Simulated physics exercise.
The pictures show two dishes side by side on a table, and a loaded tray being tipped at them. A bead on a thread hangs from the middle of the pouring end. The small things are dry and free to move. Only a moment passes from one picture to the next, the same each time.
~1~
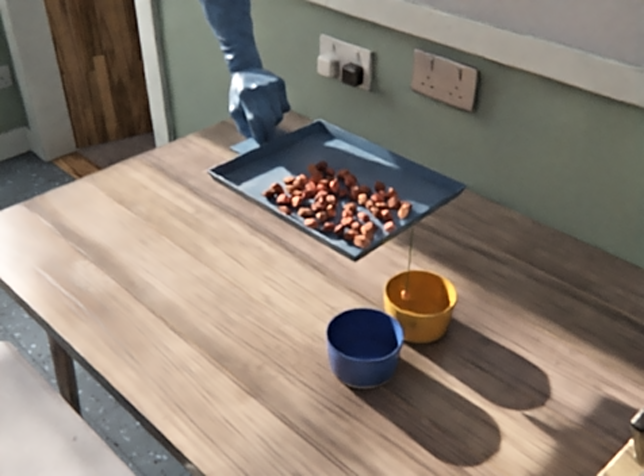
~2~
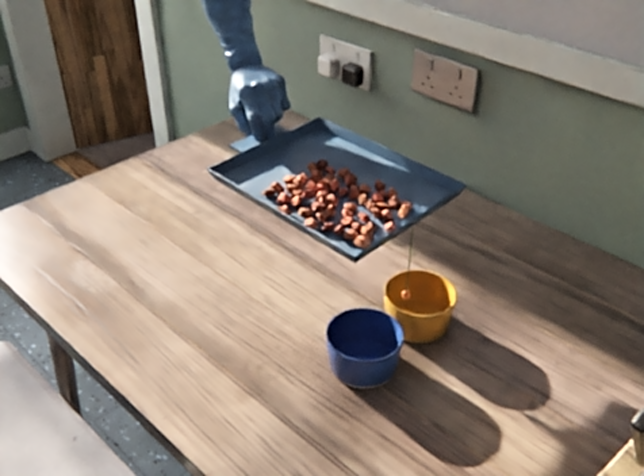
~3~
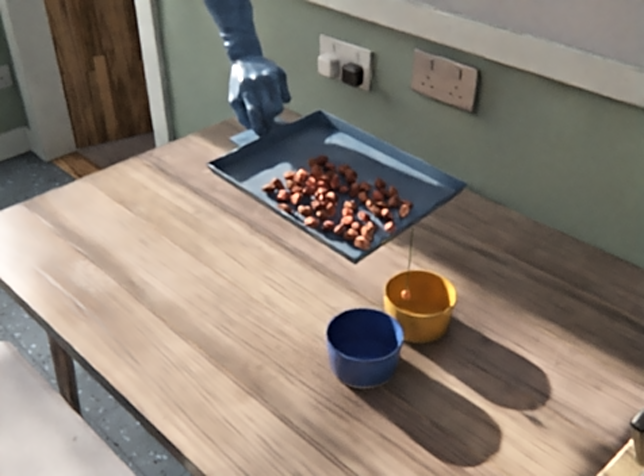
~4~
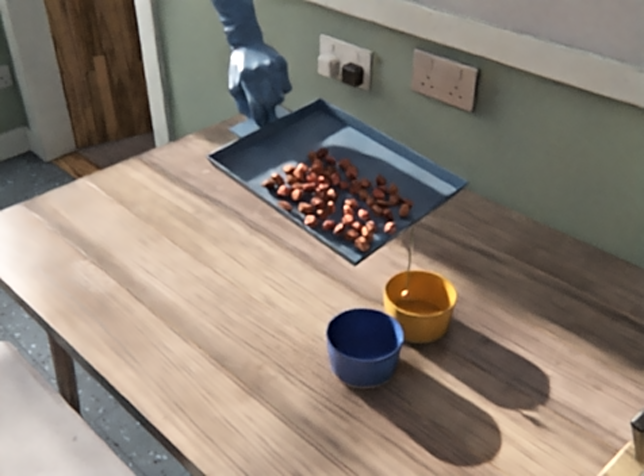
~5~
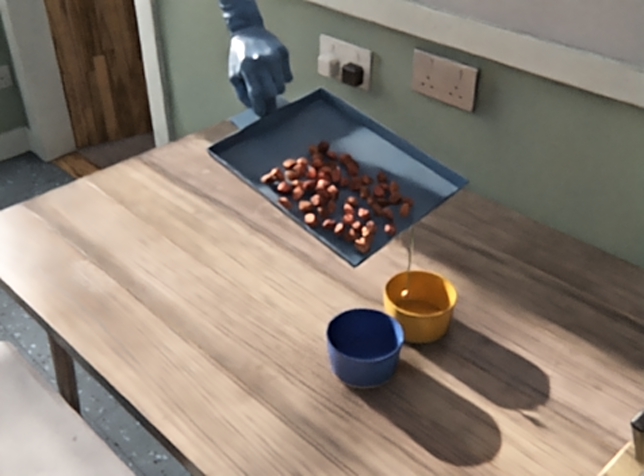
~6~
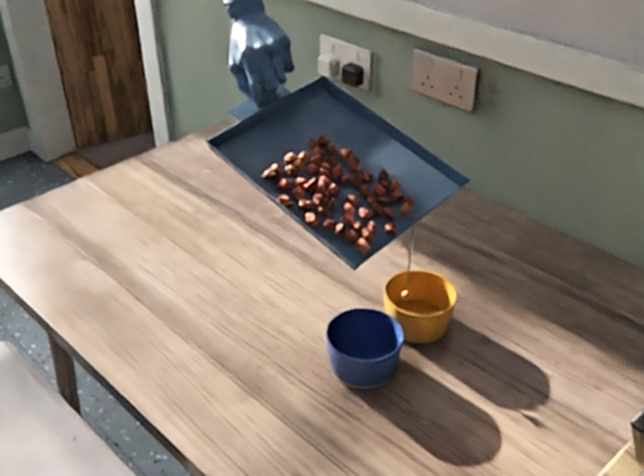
A blue-gloved hand holds a dark blue-grey tray scattered with small reddish-brown pieces above a wooden table, seen from above at an angle in a sunlit room with green walls and sockets. A blue bowl sits in front and to the left of a yellow one, a thread hanging near it. The hand slowly raises the tray's far side, tilting it steeper, while the pieces barely shift and the camera stays still.
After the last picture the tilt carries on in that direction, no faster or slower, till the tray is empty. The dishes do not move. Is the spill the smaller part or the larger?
Caught overall: The larger part.
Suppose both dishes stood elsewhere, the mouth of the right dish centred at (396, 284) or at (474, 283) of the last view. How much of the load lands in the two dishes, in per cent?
In turn 30 and 10 in a hundred.
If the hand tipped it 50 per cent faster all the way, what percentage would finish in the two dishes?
Some 70 per cent.
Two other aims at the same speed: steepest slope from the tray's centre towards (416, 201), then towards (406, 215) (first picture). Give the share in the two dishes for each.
About 40 and 20 per cent.
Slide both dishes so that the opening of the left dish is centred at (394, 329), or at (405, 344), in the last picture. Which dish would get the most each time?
At the first place the left dish, at the second the left-hand dish.
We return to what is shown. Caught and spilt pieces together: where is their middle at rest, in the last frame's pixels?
At about (361, 364).
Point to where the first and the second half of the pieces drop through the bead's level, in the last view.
Around (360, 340) and then (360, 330).
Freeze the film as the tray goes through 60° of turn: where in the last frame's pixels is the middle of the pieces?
At about (360, 226).
Just after the last frame, tray tipped steeply; almost all on the tray; just a few in the air.
A moment on, tray tipped right over; roughly two thirds in the left dish; roughly a quarter outside both; about a tenth in the air.
Further on, tray tipped past a quarter turn; the larger part in the left dish; roughly a quarter outside both.
When it is over, tray tipped past a quarter turn; the larger part in the left dish; not one in the right dish; roughly a quarter outside both.
